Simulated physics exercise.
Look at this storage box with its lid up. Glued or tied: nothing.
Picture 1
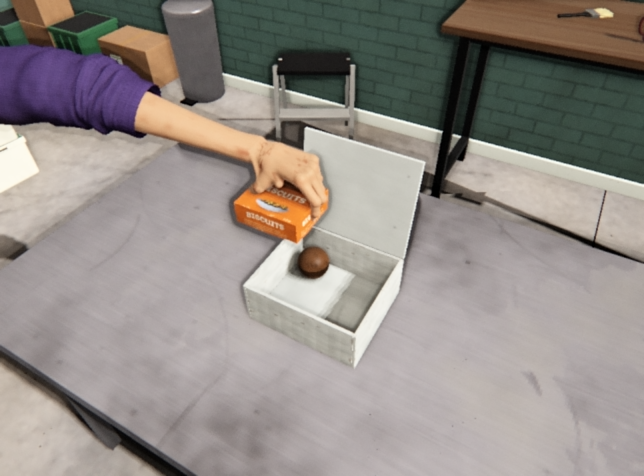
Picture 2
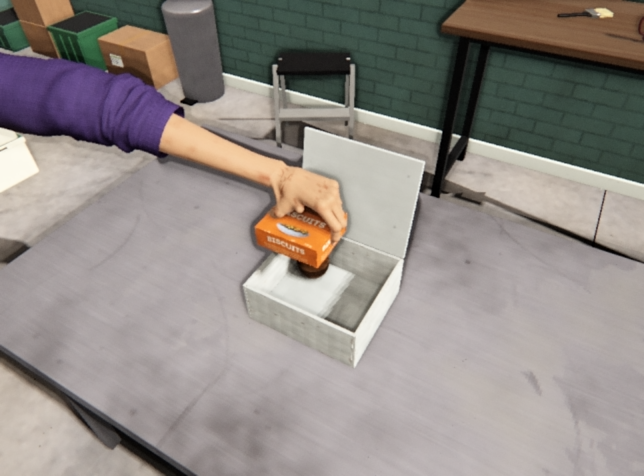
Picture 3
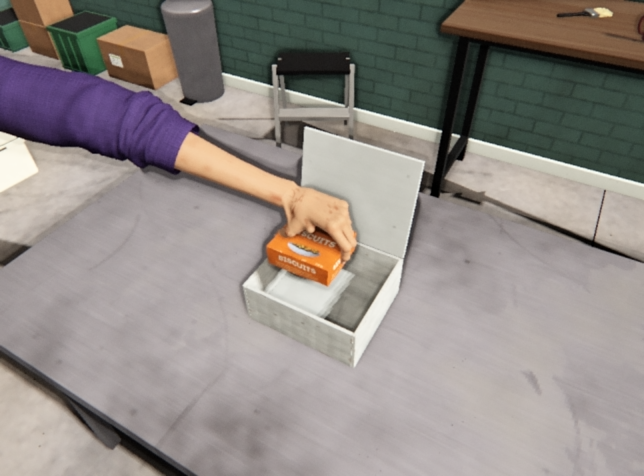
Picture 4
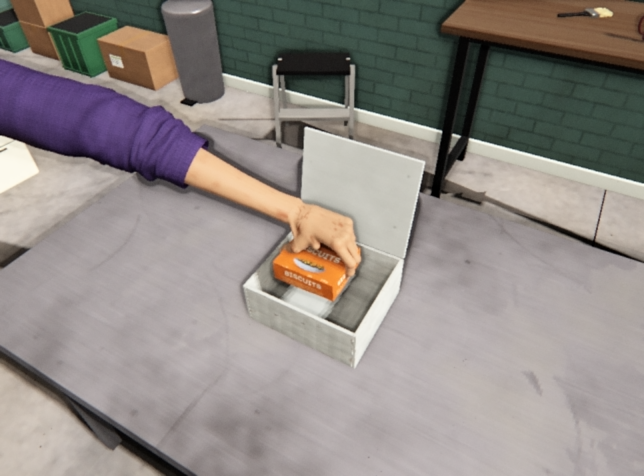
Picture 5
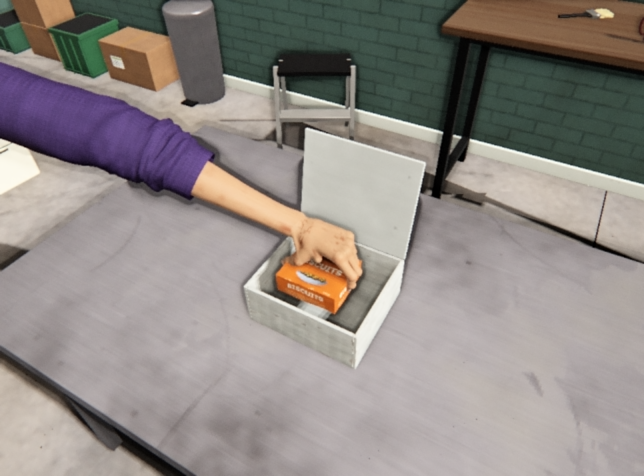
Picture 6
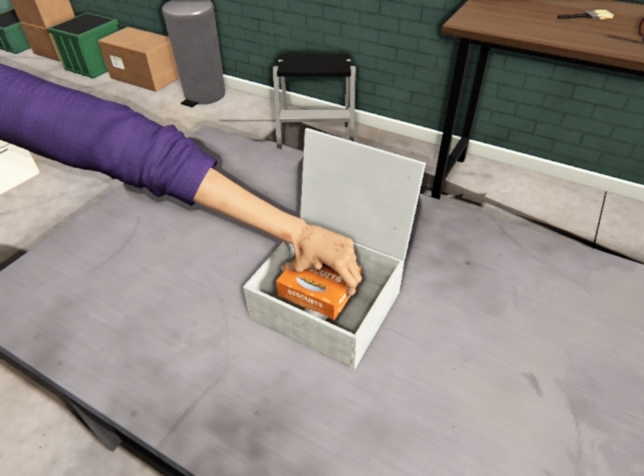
Hand in a purple sleeve lowering an orange biscuits packet over a brown ball and down into an open pale storage box.
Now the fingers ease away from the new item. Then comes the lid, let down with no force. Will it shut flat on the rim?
Looks to me like the lid isn't kept from shutting.
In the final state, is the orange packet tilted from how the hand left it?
After all that, it keeps its set angle.
Then, 0.90 s past the last view, lid starting down; orange packet displaced a little near (315, 307); brown ball displaced a little.
Then, 1.60 s past the last view, lid 59° above the rim; orange packet displaced a little near (315, 307).
Then, 2.10 s past the last view, lid 18° above the rim; orange packet displaced a little near (315, 307).
Finally, lid shut; moved from the start, orange packet; brown ball still in place. Final places as the last picture's camera would see them, orange packet near (315, 307).
